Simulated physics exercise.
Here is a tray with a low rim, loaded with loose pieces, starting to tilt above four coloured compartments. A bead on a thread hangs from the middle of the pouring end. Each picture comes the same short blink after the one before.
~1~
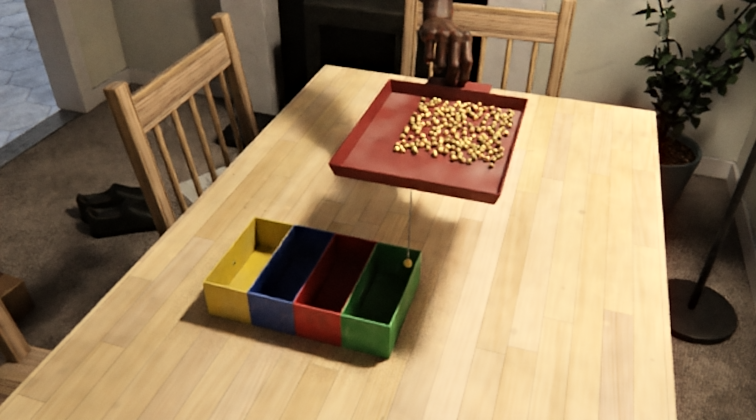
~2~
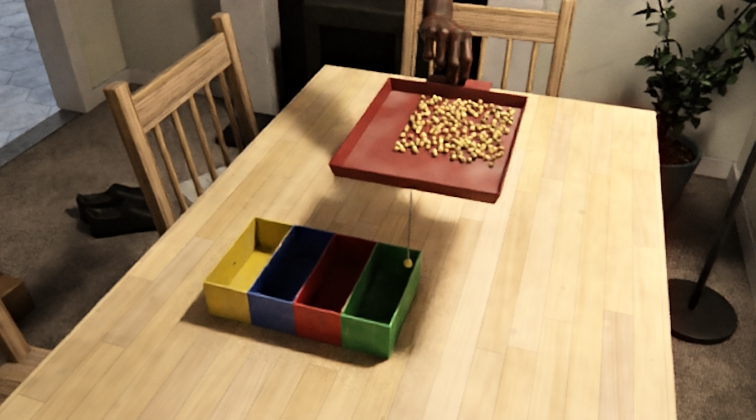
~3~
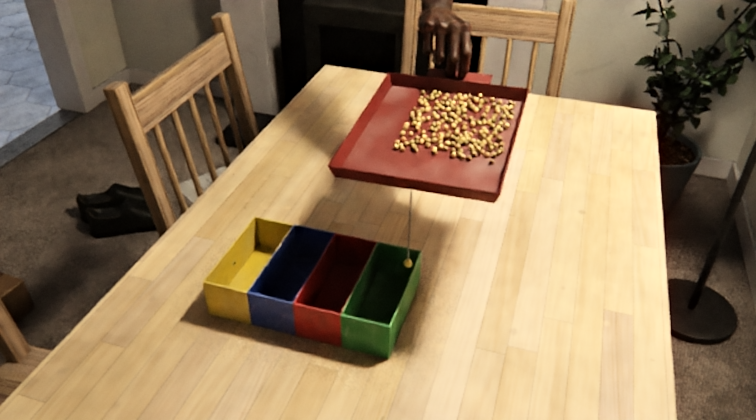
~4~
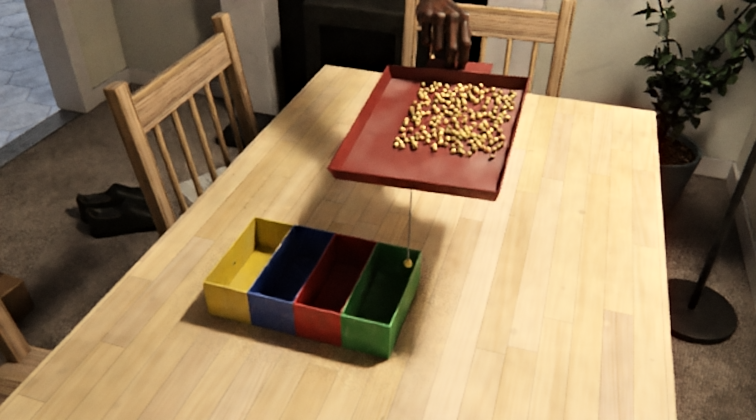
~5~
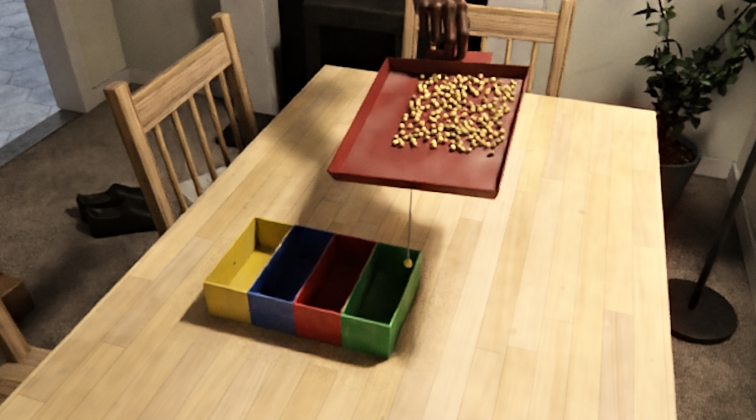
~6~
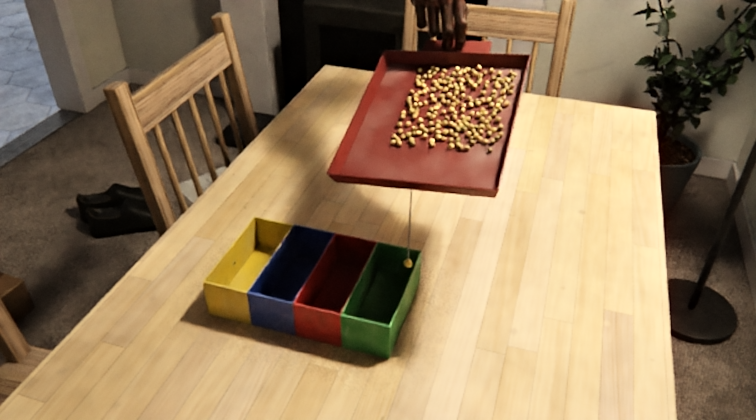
A dark hand at the far edge of a red, low-rimmed tray of yellowish beans holds it above a pale wooden table, seen from above in a room with wooden chairs. Below, a bead hangs on a thread near an open box with yellow, blue, red and green compartments, left to right. The hand gradually raises the tray's far side, tilting it toward the viewer, while the camera stays still.
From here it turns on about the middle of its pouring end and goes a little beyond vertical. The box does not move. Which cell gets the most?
Fullest: The red cell.
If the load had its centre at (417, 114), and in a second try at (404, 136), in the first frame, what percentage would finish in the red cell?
About 90 and 90 per cent.
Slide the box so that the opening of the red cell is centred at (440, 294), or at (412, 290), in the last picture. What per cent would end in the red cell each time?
In turn 0 and 0 in a hundred.
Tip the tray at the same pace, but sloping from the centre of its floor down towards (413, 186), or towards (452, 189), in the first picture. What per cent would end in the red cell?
About 10 and 0 per cent.
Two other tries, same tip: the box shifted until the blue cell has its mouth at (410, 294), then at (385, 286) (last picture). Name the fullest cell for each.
One: The yellow one. Two: The cell in yellow.
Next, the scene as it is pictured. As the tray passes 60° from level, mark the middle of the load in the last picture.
Near (363, 184).
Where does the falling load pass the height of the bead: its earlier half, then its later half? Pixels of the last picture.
First near (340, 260), later near (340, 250).
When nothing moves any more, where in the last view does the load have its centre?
At about (336, 298).
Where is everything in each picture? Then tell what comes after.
Corners of the pouring end (335, 162) and (496, 191), level; middle of the load (455, 128), soya beans; bead on its thread (408, 263); yellow cell (227, 300); blue cell (272, 311); red cell (318, 322); green cell (365, 334), in the first picture.
Corners of the pouring end (334, 162) and (496, 190), level; middle of the load (455, 127), in the second picture.
Corners of the pouring end (334, 164) and (496, 189), tipped barely, lowest at the left corner; middle of the load (455, 123), in the third picture.
Corners of the pouring end (333, 166) and (495, 188), tipped a little, lowest at the left corner; middle of the load (455, 116), in the fourth picture.
Corners of the pouring end (333, 168) and (495, 187), tipped a little, lowest at the left corner; middle of the load (455, 110), in the fifth picture.
Corners of the pouring end (333, 170) and (494, 186), tipped clearly, lowest at the left corner; middle of the load (453, 105); yellow cell (227, 300); blue cell (272, 311); red cell (318, 322); green cell (365, 334), in the sixth picture.
Just after the last frame, tray tipped steeply; the larger part on the tray; about a tenth in the red cell; about a tenth in the blue cell; just a few in the green cell; about a tenth falling or outside the box.
A moment on, tray tipped right over; about a tenth on the tray; roughly half in the red cell; about a tenth in the green cell; about a tenth in the blue cell; roughly a quarter falling or outside the box.
Further on, tray tipped past a quarter turn; the larger part in the red cell; about a tenth in the green cell; about a tenth in the blue cell; just a few falling or outside the box.
When it is over, tray tipped past a quarter turn; the larger part in the red cell; about a tenth in the green cell; about a tenth in the blue cell; not one in the yellow cell; just a few outside the box.
